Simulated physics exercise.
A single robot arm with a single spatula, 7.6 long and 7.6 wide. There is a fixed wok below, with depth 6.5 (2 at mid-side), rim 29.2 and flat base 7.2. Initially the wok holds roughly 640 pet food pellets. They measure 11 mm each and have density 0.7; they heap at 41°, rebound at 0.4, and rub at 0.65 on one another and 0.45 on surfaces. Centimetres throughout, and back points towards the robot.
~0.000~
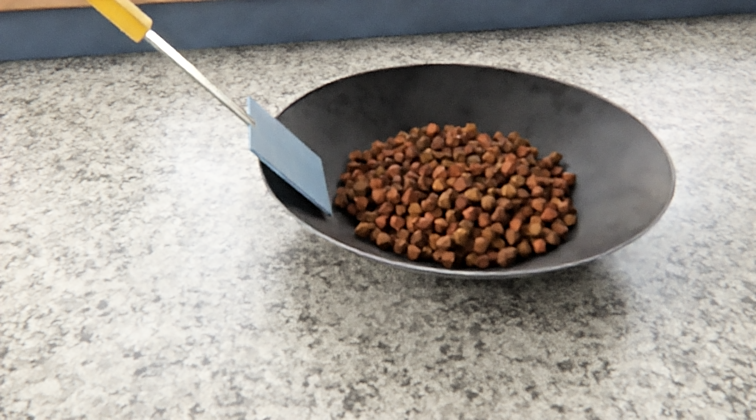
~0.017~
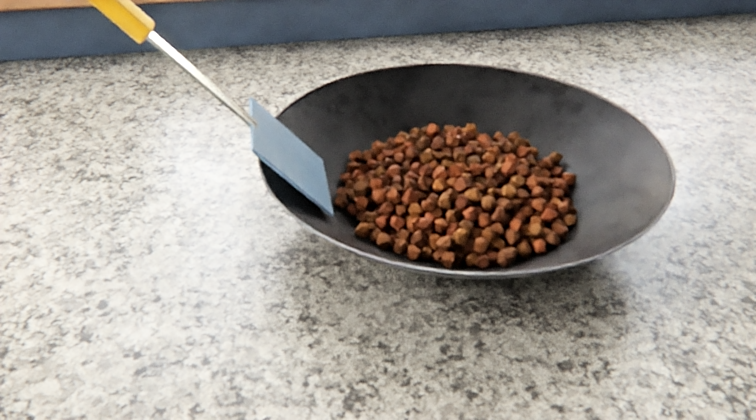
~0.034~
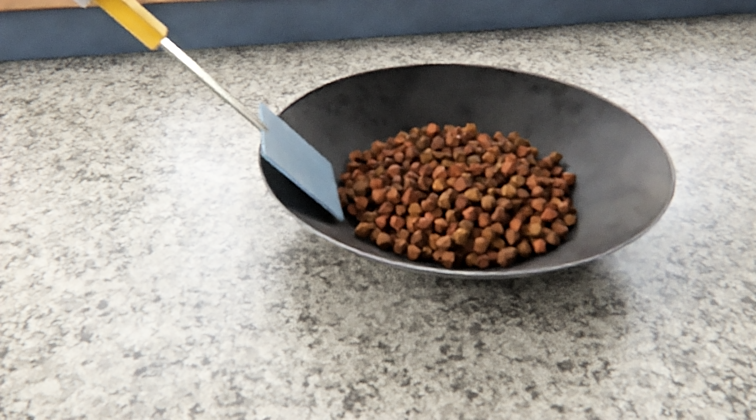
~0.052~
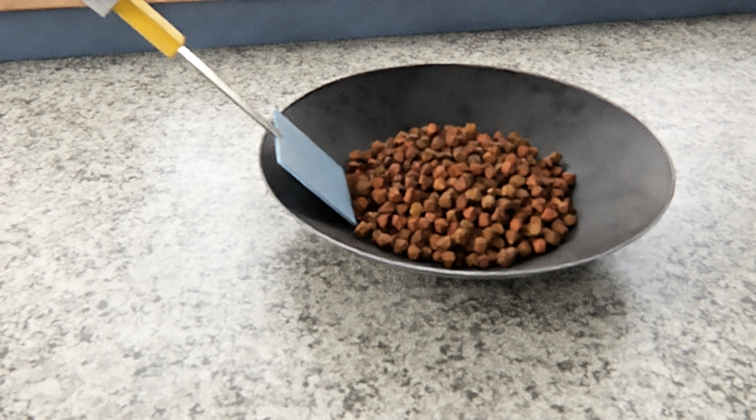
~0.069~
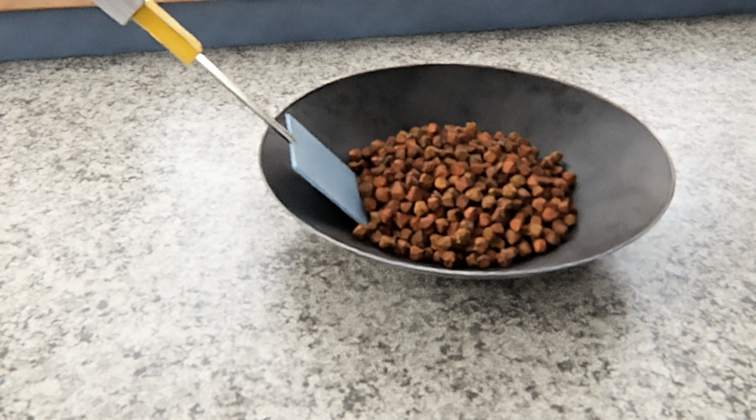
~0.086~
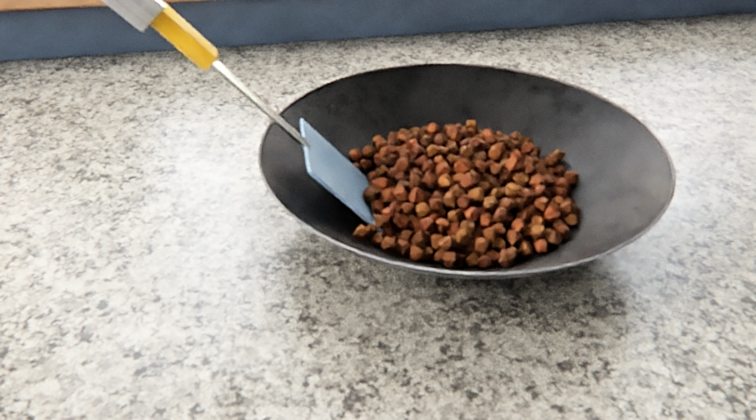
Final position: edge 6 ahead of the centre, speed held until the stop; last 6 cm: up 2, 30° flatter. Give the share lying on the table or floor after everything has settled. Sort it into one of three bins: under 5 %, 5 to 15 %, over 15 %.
Bin: Under 5 %.
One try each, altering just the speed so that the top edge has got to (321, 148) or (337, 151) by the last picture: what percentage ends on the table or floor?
First try around 5 %, second try around 5 %.
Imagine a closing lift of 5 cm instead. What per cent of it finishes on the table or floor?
It comes to near 0 percent.
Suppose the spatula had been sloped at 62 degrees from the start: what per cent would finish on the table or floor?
About 5 per cent.
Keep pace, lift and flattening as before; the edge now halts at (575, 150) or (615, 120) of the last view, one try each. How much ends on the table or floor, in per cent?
Around 20 per cent for the first try and 40 per cent for the second.
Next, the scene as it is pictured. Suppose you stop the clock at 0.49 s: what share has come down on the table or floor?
Roughly 2 per cent.
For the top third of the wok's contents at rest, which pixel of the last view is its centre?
The centre sits close to (585, 141).
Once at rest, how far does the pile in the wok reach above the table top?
8.5 cm.
After 0.17 s, sloping 50°, highest piece 6 above the table; 642 in the wok.
After 0.25 s, sloping 37°, highest piece 8 above the table; 642 in the wok.
After 0.49 s, sloping 20°, highest piece 9 above the table; 624 in the wok, 17 on the table or floor, 1 on the blade or in flight.
After 1.54 s, sloping 20°, highest piece 8 above the table; 623 in the wok, 19 on the table or floor.
At rest, 623 in the wok, 19 on the table or floor. That is 3 % on the table or floor.
